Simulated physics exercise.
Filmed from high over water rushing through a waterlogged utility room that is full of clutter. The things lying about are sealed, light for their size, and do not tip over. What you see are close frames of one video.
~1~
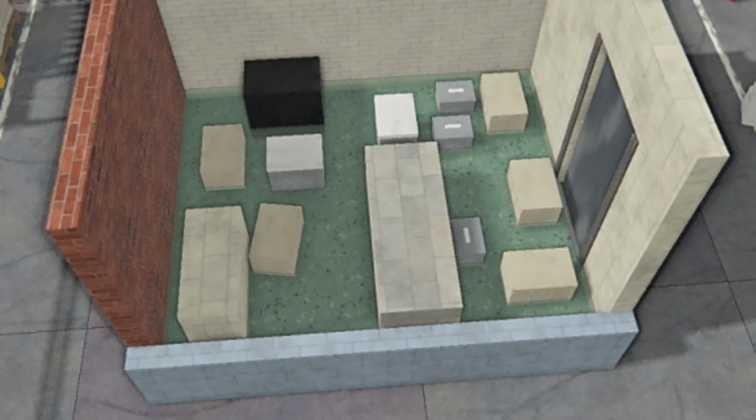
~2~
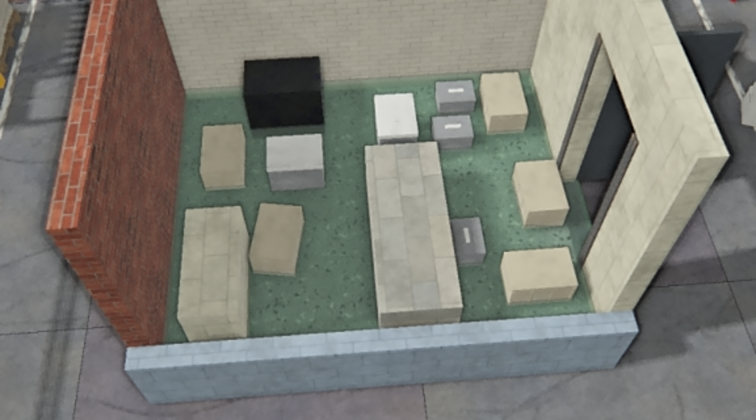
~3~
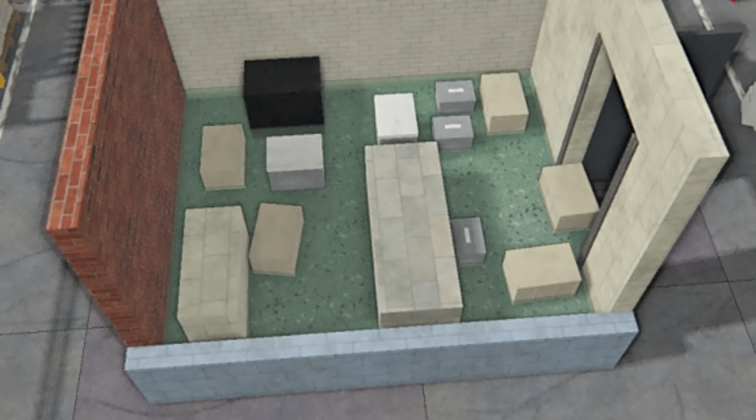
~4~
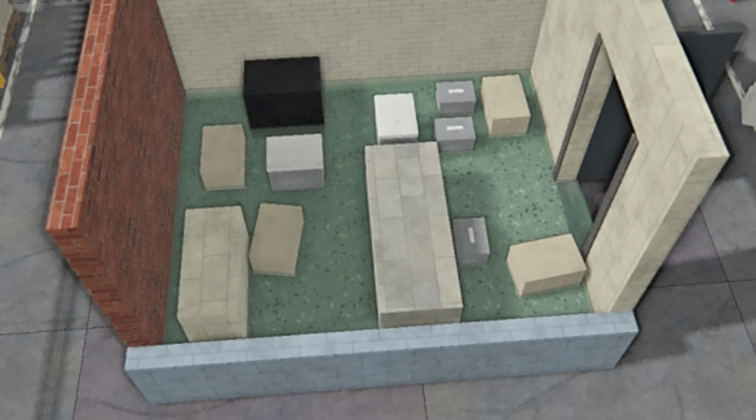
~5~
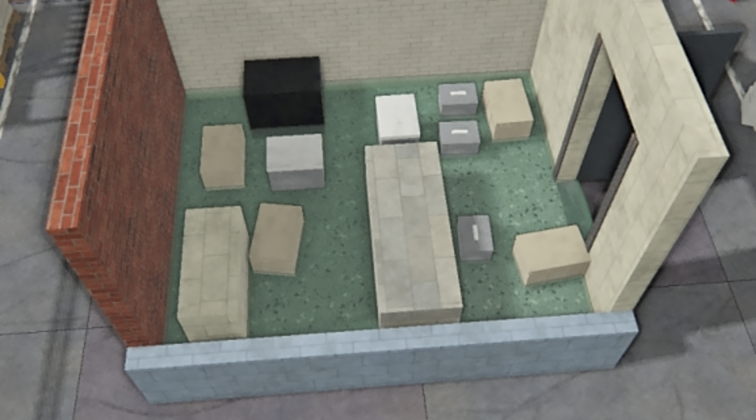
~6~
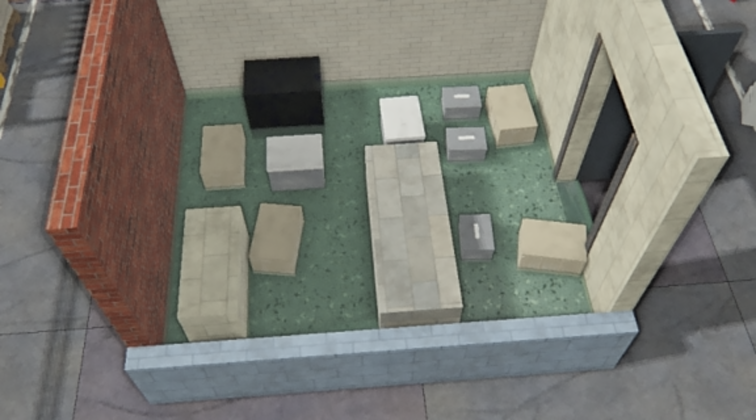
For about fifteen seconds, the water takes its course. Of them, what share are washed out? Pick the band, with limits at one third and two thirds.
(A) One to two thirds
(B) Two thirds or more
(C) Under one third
Answer: B.
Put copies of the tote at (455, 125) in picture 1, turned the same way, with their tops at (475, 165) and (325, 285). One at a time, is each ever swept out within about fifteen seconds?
Result, as listed: Ends up outside; never gets out.
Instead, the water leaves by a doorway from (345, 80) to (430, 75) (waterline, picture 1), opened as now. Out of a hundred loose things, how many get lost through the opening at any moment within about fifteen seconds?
50 per cent or so.
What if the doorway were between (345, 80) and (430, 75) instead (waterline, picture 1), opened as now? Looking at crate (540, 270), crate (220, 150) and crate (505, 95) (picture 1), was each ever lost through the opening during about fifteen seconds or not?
Looking at them in turn, number one is held back, number two is held back, and number three is flushed away.
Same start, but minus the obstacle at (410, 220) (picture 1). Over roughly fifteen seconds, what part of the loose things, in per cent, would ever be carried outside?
About 70 per cent.
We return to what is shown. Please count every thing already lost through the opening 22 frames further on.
The count is 6.
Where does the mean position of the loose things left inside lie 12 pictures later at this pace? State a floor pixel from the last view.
The mean position lies close to (431, 209).
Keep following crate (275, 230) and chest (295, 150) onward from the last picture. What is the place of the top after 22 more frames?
Tops end up close to (304, 188) and (551, 177) respectively.
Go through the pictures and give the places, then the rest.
The first picture shows a crate at (540, 268), afloat; a tote at (453, 127), afloat; 0 of 10 have shifted.
The second picture shows a crate at (541, 268), afloat; a tote at (453, 127) floats; 1 of 10 have shifted.
The third picture shows a crate at (544, 265) floats, close to its start; a tote at (453, 127), afloat; 2 of 10 have shifted.
The fourth picture shows a crate at (548, 257) floats, close to its start; a tote at (455, 129) floats; 3 of 10 have shifted.
The fifth picture shows a crate at (554, 248) floats, close to its start; a tote at (460, 132), afloat, close to its start; 5 of 10 have shifted.
The sixth picture shows a crate at (554, 239), afloat, a stride from its start; a tote at (467, 138) floats, close to its start; 7 of 10 have shifted.
A moment on, 1 of 10 are out; 9 afloat.
Next, 4 of 10 are out; 5 afloat.
Later, 6 of 10 are out; 4 afloat.
In the end, 7 of 10 are out; 3 afloat.
